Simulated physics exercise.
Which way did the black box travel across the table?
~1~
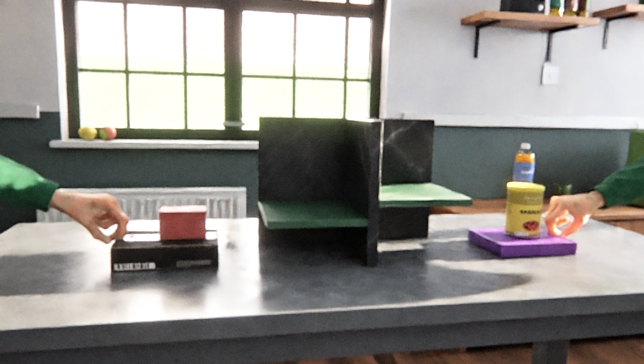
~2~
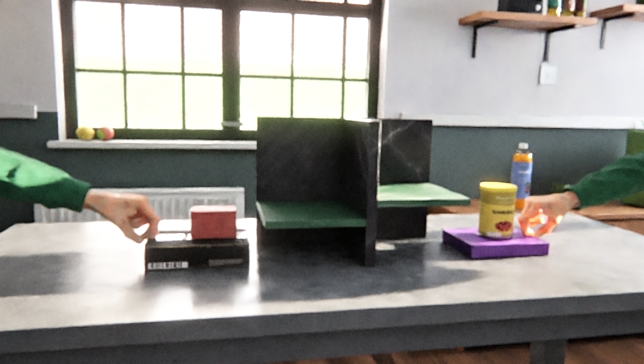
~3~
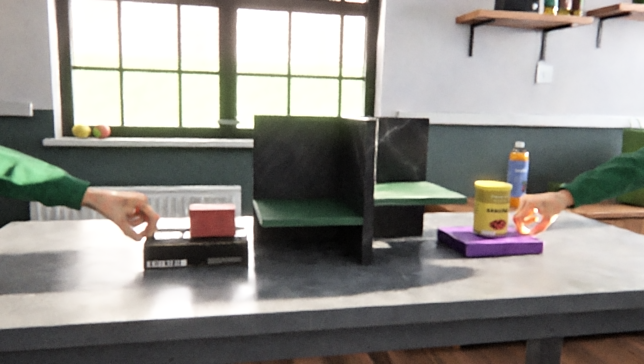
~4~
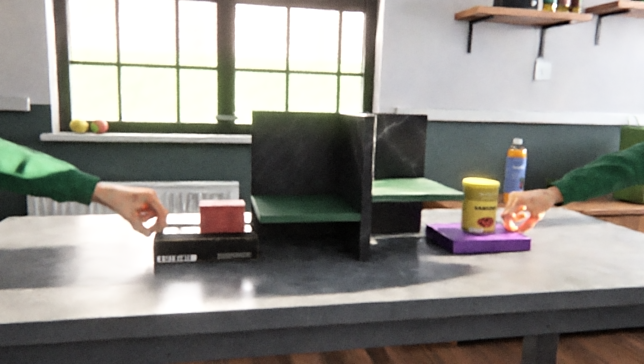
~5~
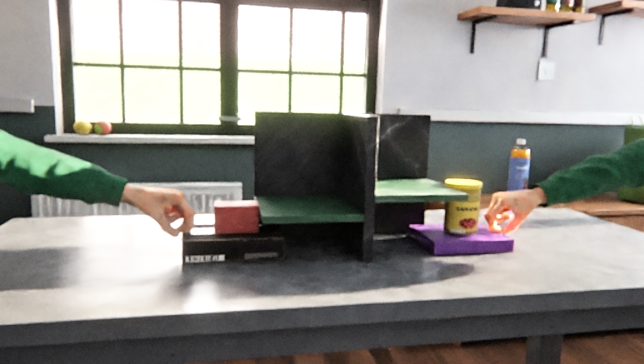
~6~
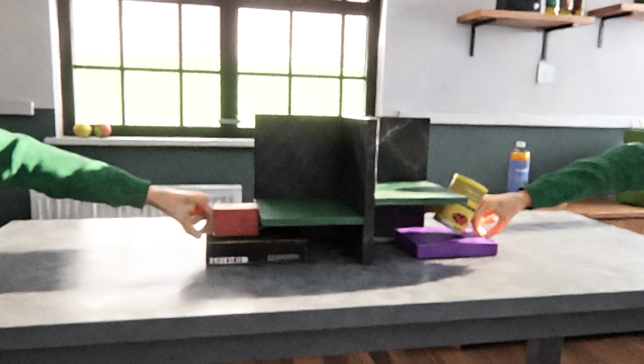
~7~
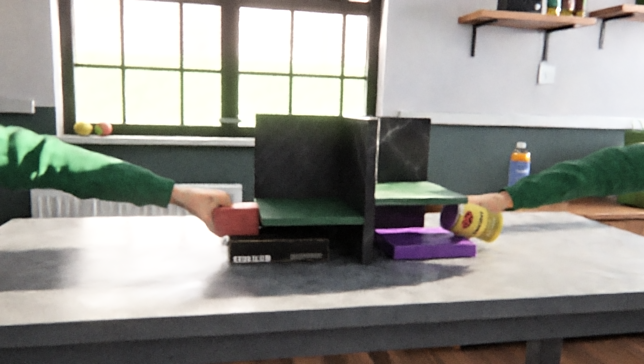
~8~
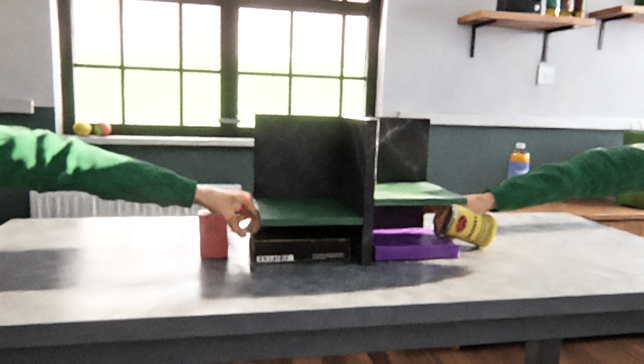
The black box moved to the right, going in under the shelf.
Two green-sleeved arms slid a black box carrying a red block and a purple tray carrying a yellow tin inward under a low shelf, until the block was knocked back off the box and the tin tipped over onto its side.
